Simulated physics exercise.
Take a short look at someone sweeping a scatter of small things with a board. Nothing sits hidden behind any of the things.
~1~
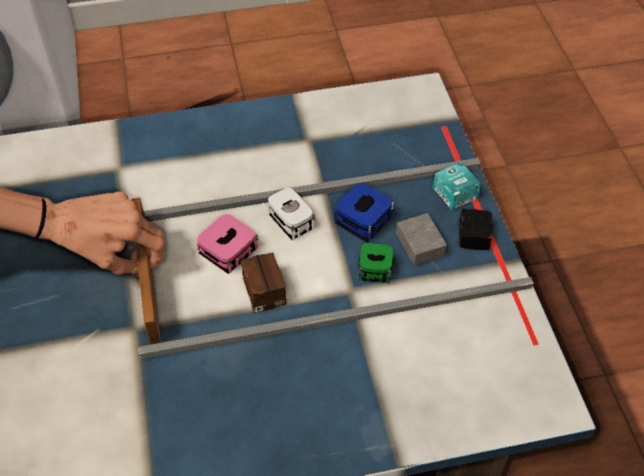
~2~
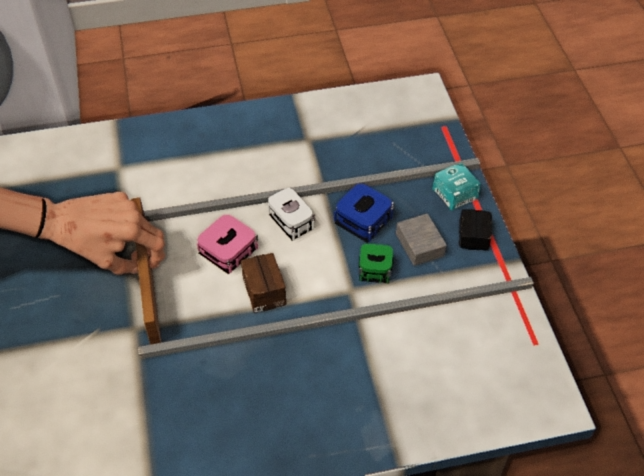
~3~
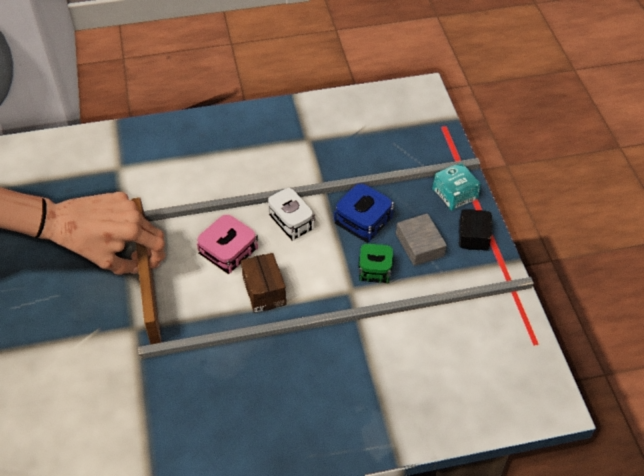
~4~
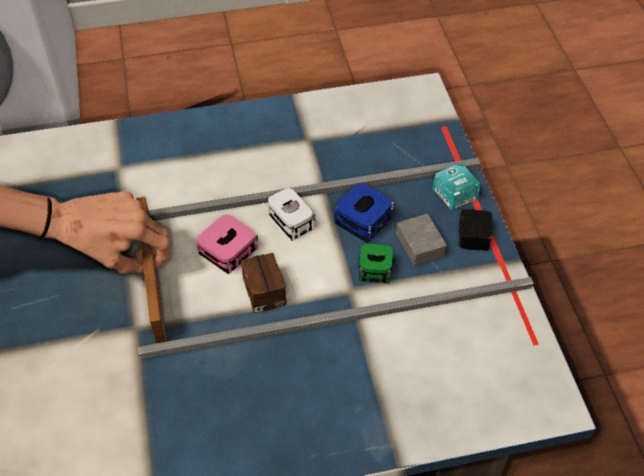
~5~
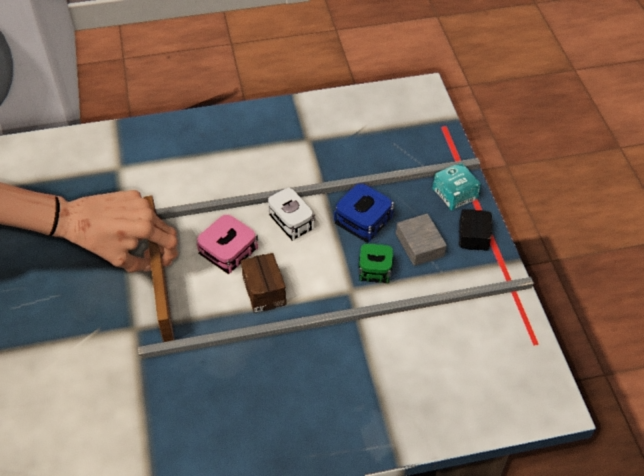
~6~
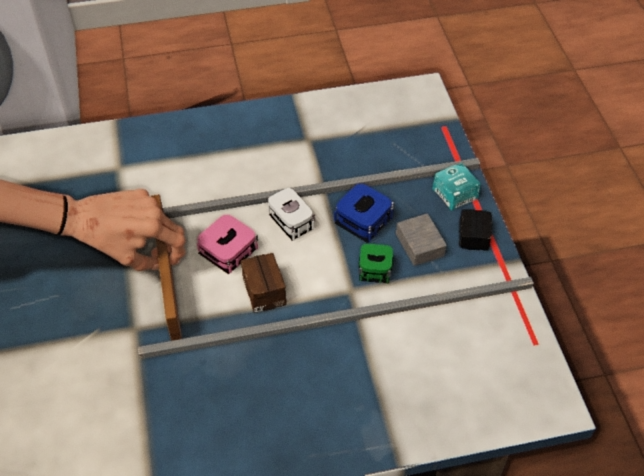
A hand with a dark wristband slides an upright wooden board a short way right between two grey rails on a blue-and-white checkered tabletop, seen from above at an angle by a still camera, with reddish-brown floor tiles beyond. Ahead of the board sit pink, white and brown cases, then blue, green and grey ones, with turquoise and black boxes by a red tape line at right. None of these visibly moves.
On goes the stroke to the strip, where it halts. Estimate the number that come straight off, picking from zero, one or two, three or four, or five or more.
My estimate is five or more.
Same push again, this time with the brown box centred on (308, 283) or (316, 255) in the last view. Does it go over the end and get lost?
In that order, it stays on; stays on.
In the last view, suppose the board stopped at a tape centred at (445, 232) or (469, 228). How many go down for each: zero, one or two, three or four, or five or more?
The falls would be three or four; five or over.
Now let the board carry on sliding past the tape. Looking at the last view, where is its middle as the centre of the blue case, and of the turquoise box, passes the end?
(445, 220) and (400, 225), more or less.
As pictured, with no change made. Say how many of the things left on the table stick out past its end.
2 overhanging.
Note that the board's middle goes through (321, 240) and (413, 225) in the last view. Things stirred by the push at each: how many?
That makes 6 at the first spot and 8 at the second.
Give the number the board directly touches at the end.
The answer is 2.
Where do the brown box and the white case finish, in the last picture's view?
They end up close to (518, 248) and (488, 171).
Early on, none off yet; black box at rest near (475, 230); turquoise box at rest near (457, 186); grey block at rest near (423, 241).
Finally, the number that fall off is five or more; lost, pink case, green case, blue case, grey block, turquoise box and black box.
